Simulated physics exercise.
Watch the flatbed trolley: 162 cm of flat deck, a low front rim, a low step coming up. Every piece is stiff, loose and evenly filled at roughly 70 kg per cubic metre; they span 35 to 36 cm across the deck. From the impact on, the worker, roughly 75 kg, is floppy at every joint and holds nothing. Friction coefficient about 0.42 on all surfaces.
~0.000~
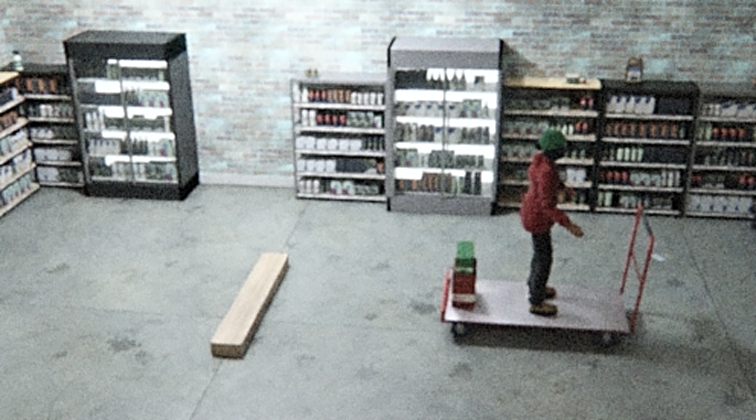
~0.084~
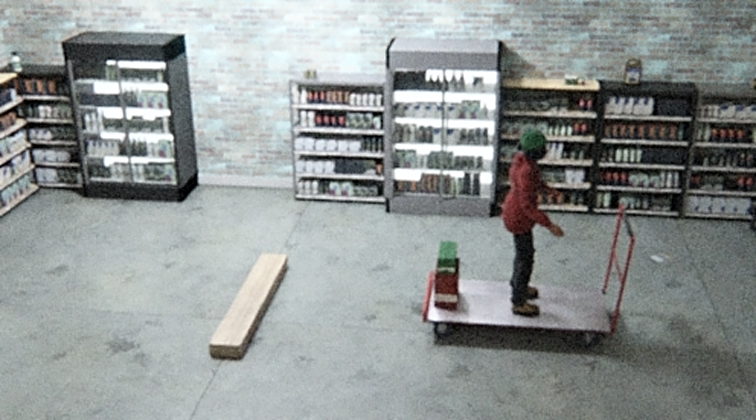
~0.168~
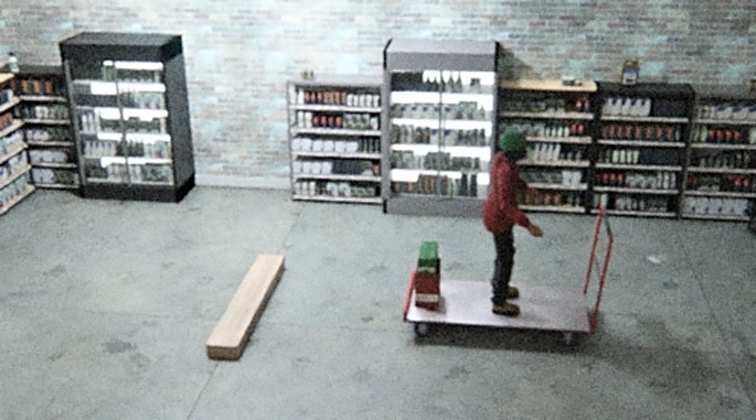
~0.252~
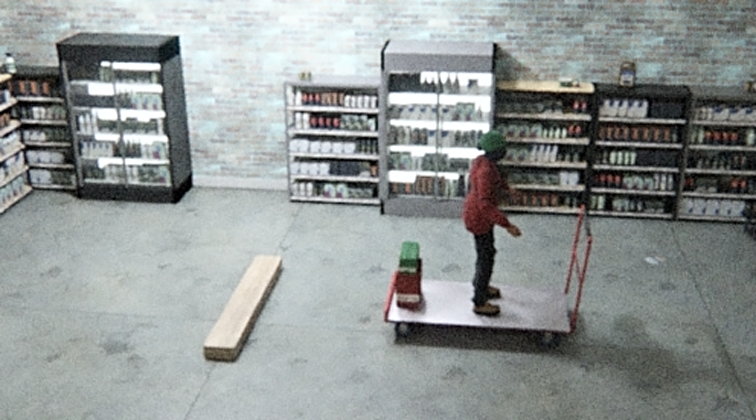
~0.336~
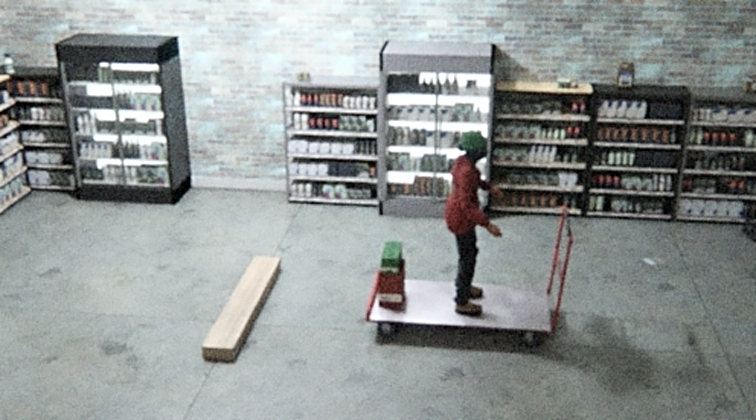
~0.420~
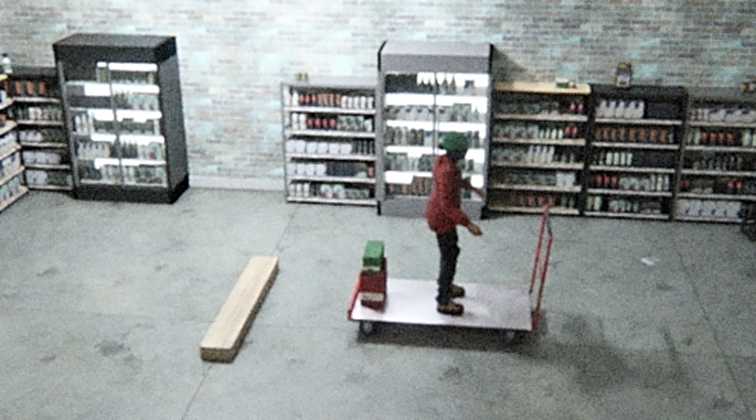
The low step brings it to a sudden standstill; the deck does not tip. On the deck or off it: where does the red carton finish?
In the end the red carton comes off.
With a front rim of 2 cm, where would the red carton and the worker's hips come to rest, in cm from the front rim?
Then red 60 past, hips 60 past.
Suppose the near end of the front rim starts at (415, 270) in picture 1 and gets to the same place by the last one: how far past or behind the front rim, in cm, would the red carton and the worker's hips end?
In that case red 20 behind, hips 50 behind.
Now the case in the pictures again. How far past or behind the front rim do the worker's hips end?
Some 70 cm past it.
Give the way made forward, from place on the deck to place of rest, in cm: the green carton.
About: Green 185.
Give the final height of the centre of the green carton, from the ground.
Roughly 10 cm above it.
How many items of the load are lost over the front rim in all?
2 in all.
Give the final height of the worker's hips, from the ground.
About 10 cm.
After 1.00 s the deck stops.
After 1.25 s the red carton is 10 cm behind the rim, tilted 20°, near (257, 272) in the last picture's view.
After 1.55 s the red carton is 10 cm behind the rim, tilted 20°, near (256, 272) in the last picture's view.
After 2.00 s the red carton is 5 cm past the rim, tilted 120°, near (241, 273) in the last picture's view.
Final state at 5.0 s, past the rim, green carton, red carton and the worker's hips; nothing is left behind it.
